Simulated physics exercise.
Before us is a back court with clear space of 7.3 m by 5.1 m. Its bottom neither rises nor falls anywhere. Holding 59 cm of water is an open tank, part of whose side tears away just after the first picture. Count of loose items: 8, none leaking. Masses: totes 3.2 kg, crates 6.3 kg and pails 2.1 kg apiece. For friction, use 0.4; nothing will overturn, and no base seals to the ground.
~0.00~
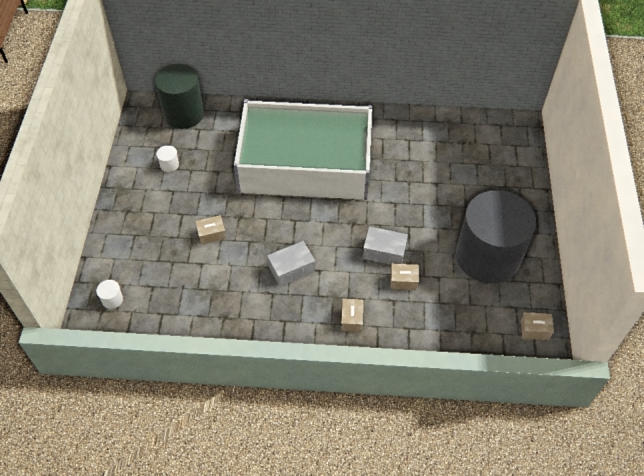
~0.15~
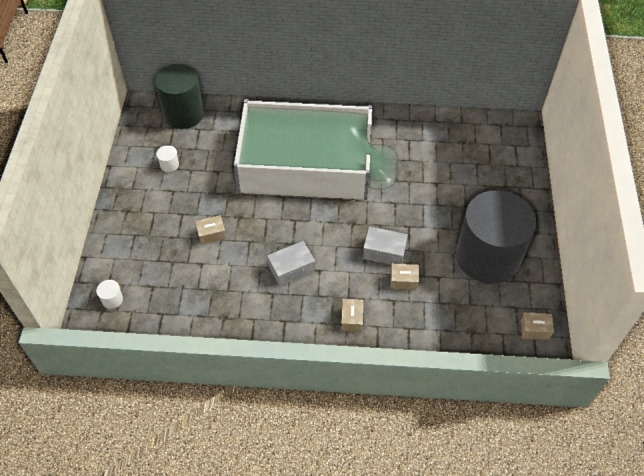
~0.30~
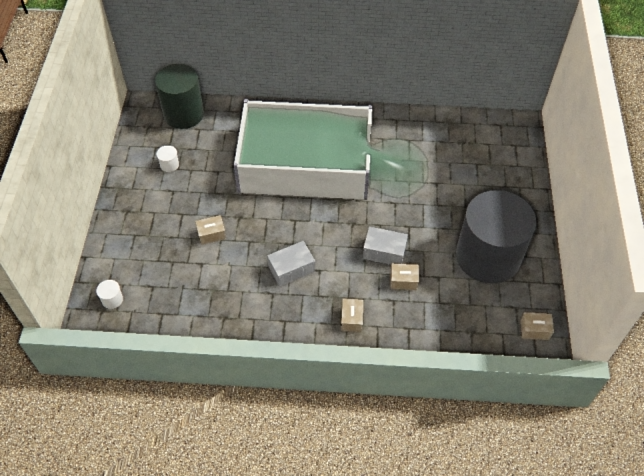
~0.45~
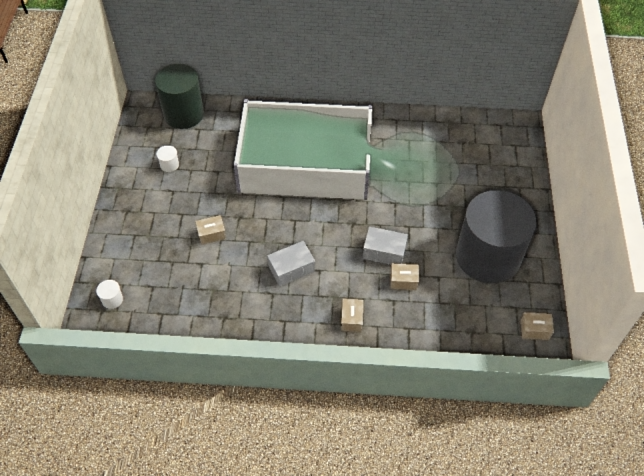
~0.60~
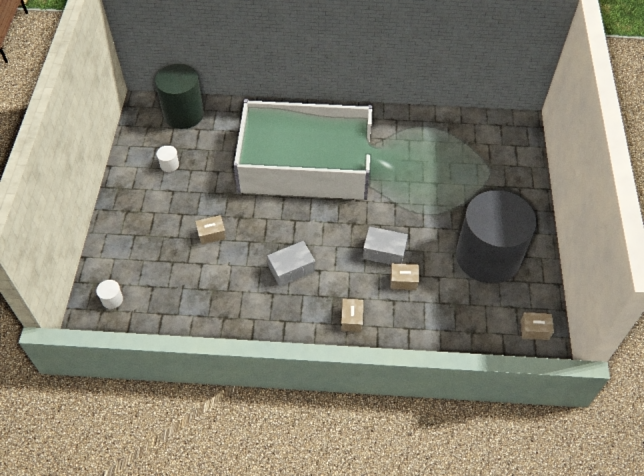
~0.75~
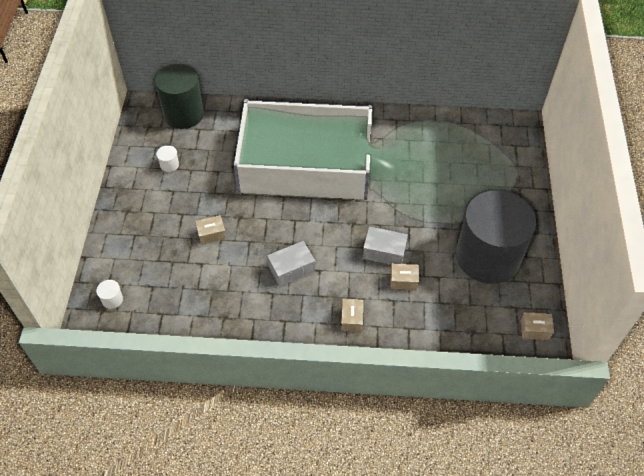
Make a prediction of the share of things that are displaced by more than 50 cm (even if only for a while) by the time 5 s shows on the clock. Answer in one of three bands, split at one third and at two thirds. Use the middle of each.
Under a third.
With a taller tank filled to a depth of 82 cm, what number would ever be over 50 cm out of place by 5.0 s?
Then it comes to 3.
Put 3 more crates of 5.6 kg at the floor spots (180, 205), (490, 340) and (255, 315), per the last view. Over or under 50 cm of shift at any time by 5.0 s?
The first comes out within the limit, the second beyond the limit, the third within the limit.
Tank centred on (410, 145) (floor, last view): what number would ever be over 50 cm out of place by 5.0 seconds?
The count would be 2.
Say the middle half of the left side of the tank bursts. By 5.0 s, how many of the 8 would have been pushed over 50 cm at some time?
In that case the number is 2.
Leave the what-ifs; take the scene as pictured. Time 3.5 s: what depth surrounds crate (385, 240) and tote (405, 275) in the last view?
1 and 1 cm.
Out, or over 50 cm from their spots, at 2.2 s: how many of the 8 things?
I get 0.
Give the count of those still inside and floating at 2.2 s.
By my count, 0.
After 1.1 s 0 of 8 are over 50 cm from their spots; 0 afloat.
After 2.2 s 0 of 8 are over 50 cm from their spots; 0 afloat.
After 3.5 s 1 of 8 are over 50 cm from their spots; 1 afloat.
After 5.0 s 1 of 8 are over 50 cm from their spots, and 1 have been at some point; 1 afloat.
